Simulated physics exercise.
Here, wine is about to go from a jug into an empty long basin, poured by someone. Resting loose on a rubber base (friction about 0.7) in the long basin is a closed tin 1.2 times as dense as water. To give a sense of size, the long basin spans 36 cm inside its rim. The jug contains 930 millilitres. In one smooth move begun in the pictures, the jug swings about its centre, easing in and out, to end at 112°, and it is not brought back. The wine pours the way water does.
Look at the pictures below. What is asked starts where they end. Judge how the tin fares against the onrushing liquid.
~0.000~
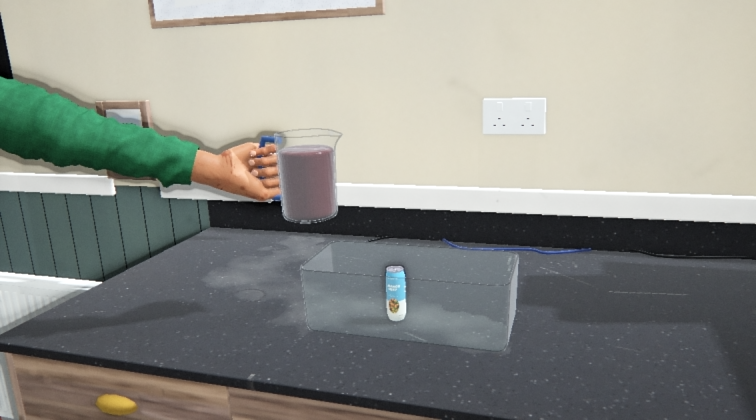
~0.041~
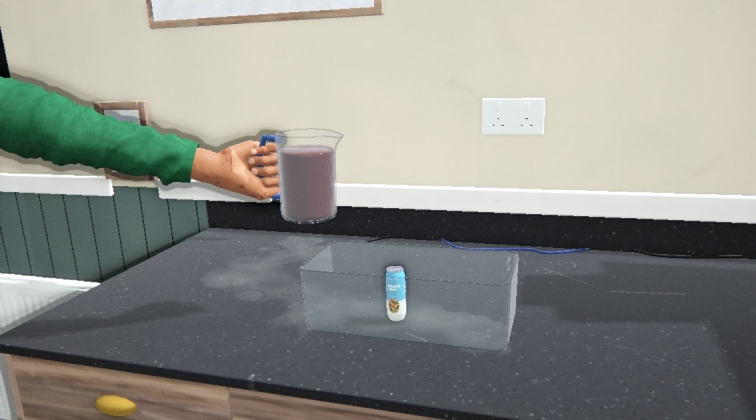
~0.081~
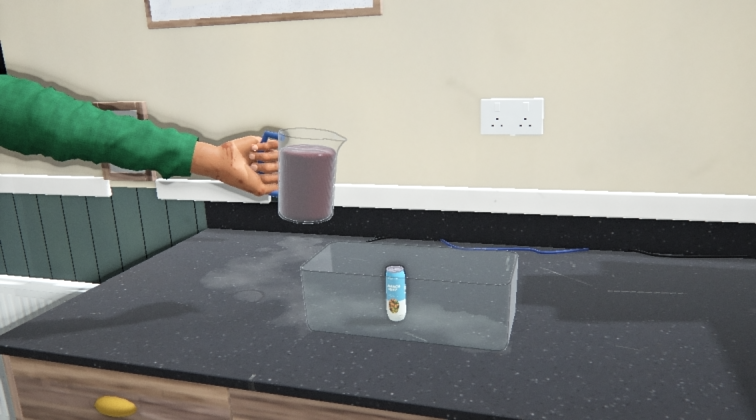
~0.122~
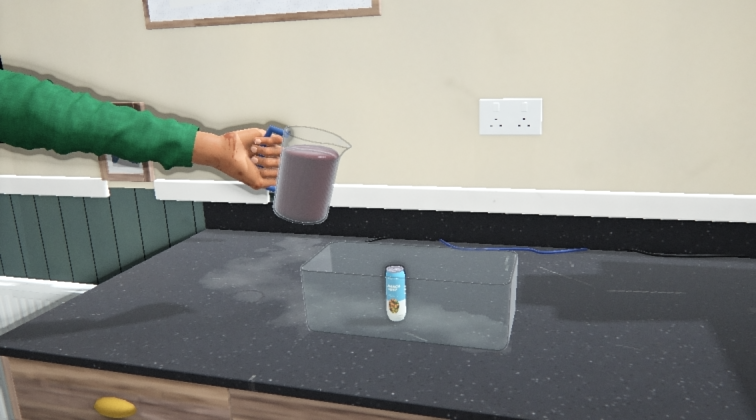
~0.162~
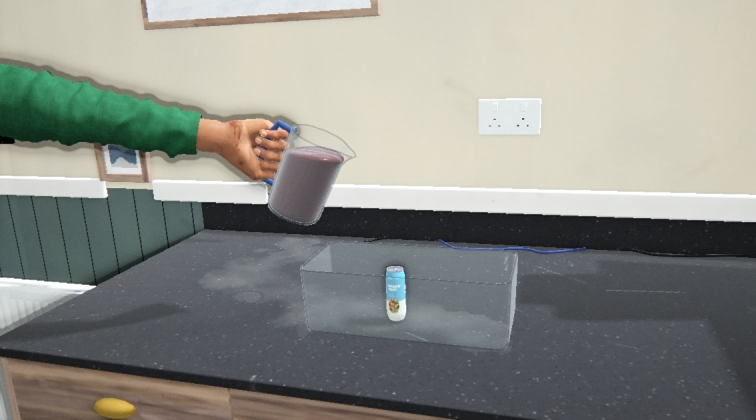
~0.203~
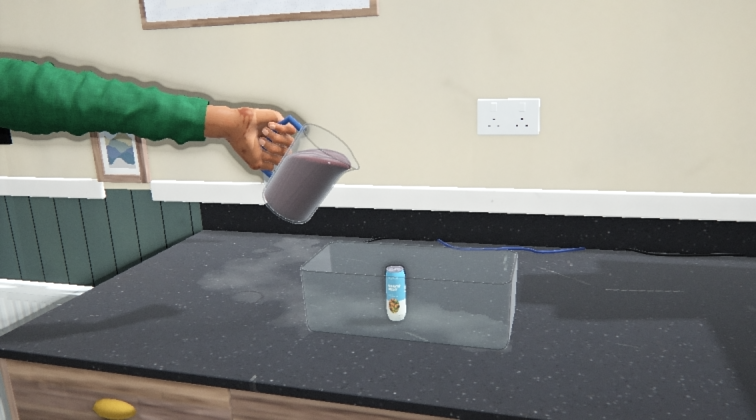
It gets bowled over.
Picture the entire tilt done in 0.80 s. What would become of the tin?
Result: Tin tipped over.
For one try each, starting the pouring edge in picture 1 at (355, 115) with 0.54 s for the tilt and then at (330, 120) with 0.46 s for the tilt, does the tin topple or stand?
In the first try it remains standing; in the second it comes down.
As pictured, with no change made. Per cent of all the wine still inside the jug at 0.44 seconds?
Roughly 60 per cent.
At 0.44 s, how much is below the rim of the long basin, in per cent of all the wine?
Around 14 percent.
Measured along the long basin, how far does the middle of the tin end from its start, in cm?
Roughly 11.0 cm.
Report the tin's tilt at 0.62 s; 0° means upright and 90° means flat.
It sits at roughly 10°.
After 0.44 s the tilt is 108° and 60 per cent is still to pour; the tin stands where it began.
After 0.62 s the tilt is 112° and 18 per cent is still to pour; the tin leans 8°.
After 0.81 s the tilt is 112° and 2 per cent is still to pour; the tin lies on its side.
After 1.01 s the tilt is 112° and 0 per cent is still to pour; the tin lies on its side.
In the end the tin lies on its side.
